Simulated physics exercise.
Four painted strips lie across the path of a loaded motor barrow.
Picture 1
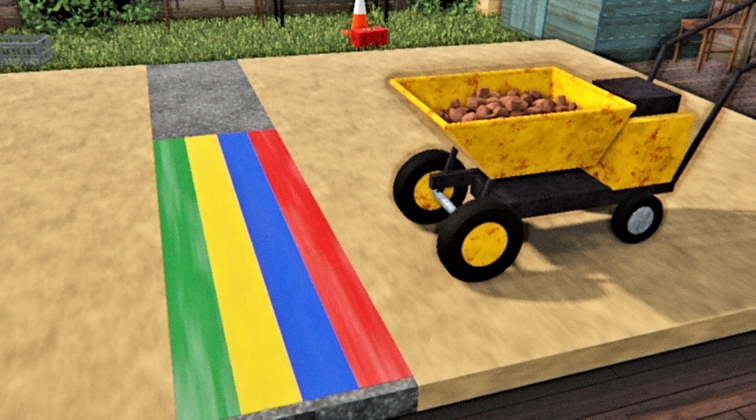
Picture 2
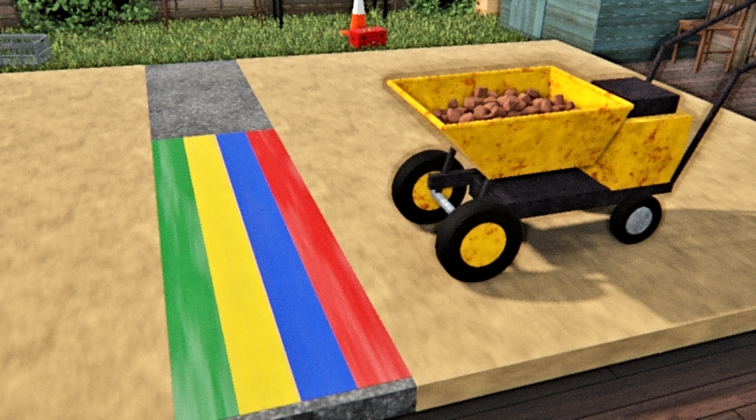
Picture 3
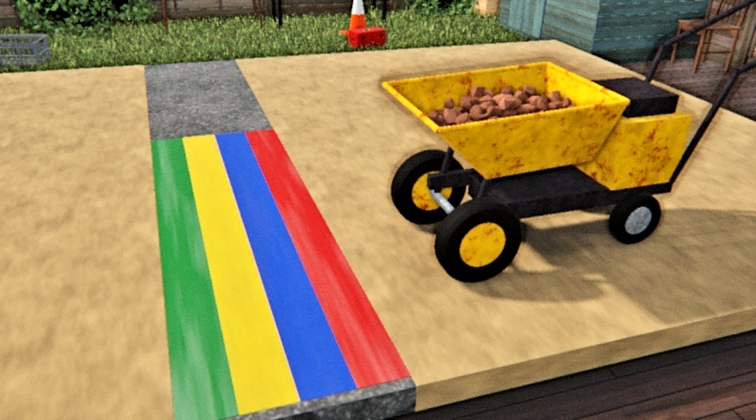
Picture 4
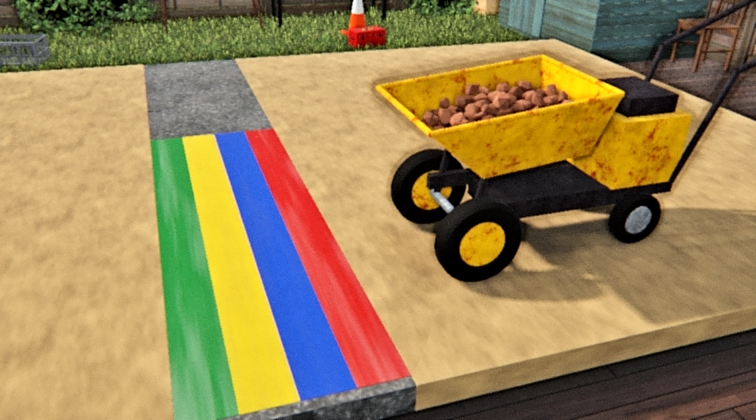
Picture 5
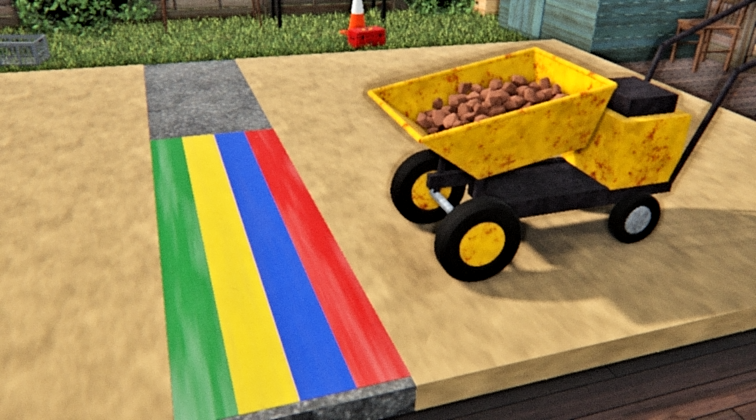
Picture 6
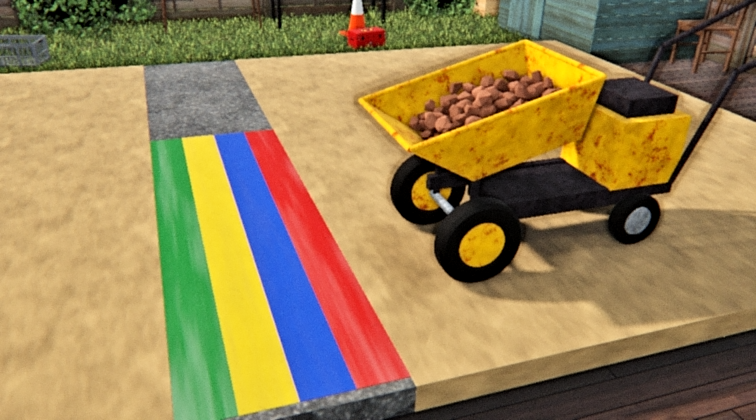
At first, a yellow motor barrow loaded with lumps of rubble stands with its skip level, to the right of green, yellow, blue and red painted strips. Then the skip gradually tips forward, its lip lowering toward the left, while the wheels stay in place and the rubble remains inside.
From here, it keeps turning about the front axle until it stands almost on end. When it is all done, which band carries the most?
The blue band carries the most.
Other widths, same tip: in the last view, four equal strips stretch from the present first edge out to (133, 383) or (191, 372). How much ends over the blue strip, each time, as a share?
The first gives around 30 per cent, the second around 30 per cent.
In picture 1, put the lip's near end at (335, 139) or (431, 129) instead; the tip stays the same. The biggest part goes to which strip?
On the first try it comes out as the green strip, and on the second as the strip in blue.
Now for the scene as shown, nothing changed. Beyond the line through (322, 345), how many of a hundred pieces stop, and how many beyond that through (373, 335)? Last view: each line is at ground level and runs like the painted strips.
That's 50 in a hundred for the first and 70 in a hundred for the second.
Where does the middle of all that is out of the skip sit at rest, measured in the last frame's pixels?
(270, 271).
Just after the last frame, skip tipped steeply; every one in the skip.
A moment on, skip tipped right over; roughly two thirds in the skip; about a tenth over the red strip; roughly a quarter over the blue strip; just a few over the yellow strip.
Further on, skip tipped right over; roughly a quarter in the skip; about a tenth over the red strip; roughly a third over the blue strip; roughly a quarter over the yellow strip; about a tenth over the green strip; just a few off the paint.
When it is over, skip tipped right over; roughly a quarter in the skip; about a tenth over the red strip; roughly a third over the blue strip; roughly a quarter over the yellow strip; about a tenth over the green strip; about a tenth off the paint.
